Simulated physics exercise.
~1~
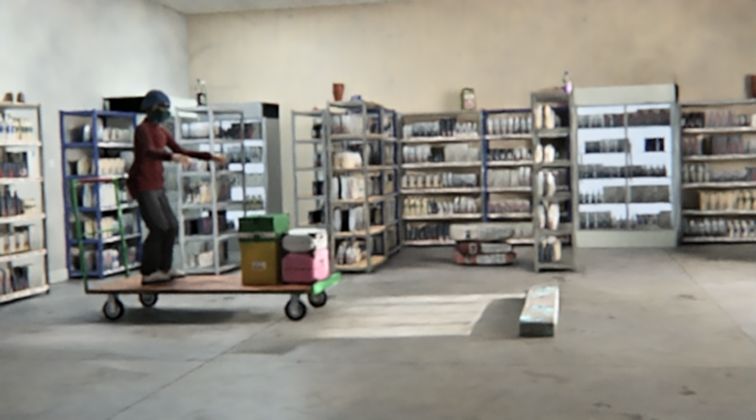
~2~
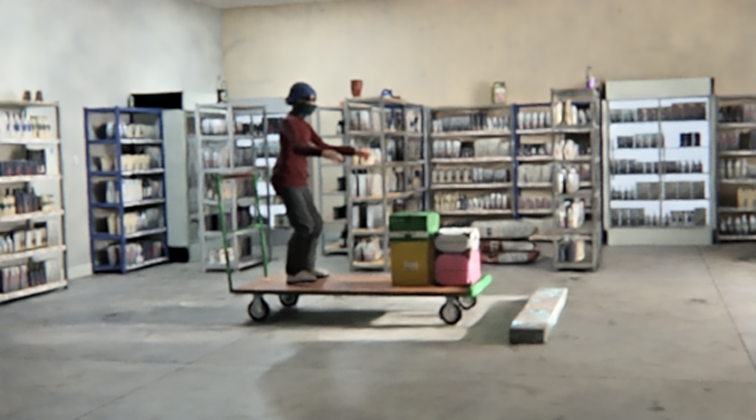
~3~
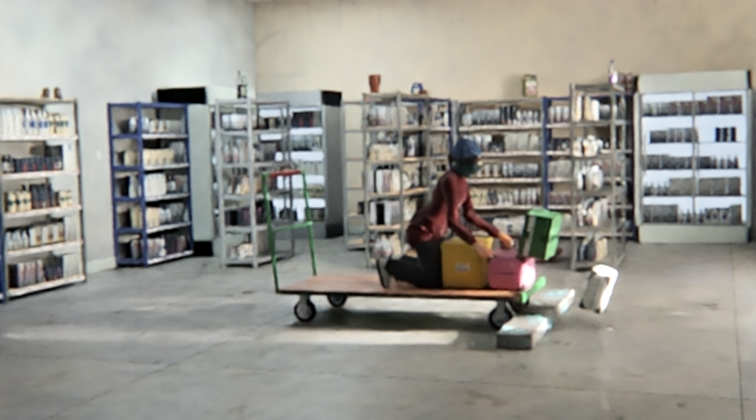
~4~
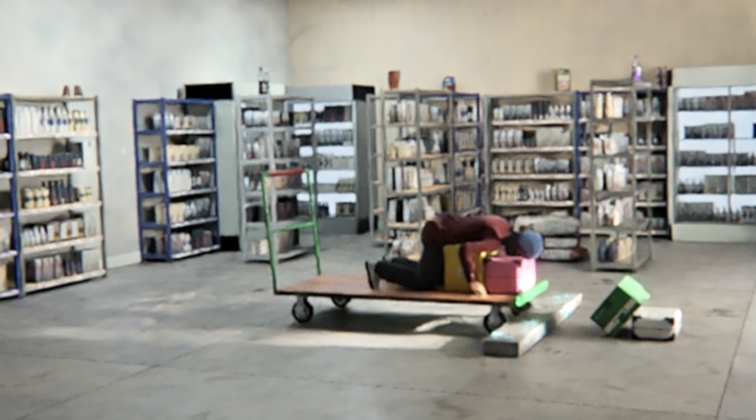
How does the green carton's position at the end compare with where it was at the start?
At the start it sat on top of the yellow tote on the cart. By the end it was off the cart, lying tilted on the floor to the right, past the kerb and beside the white suitcase.
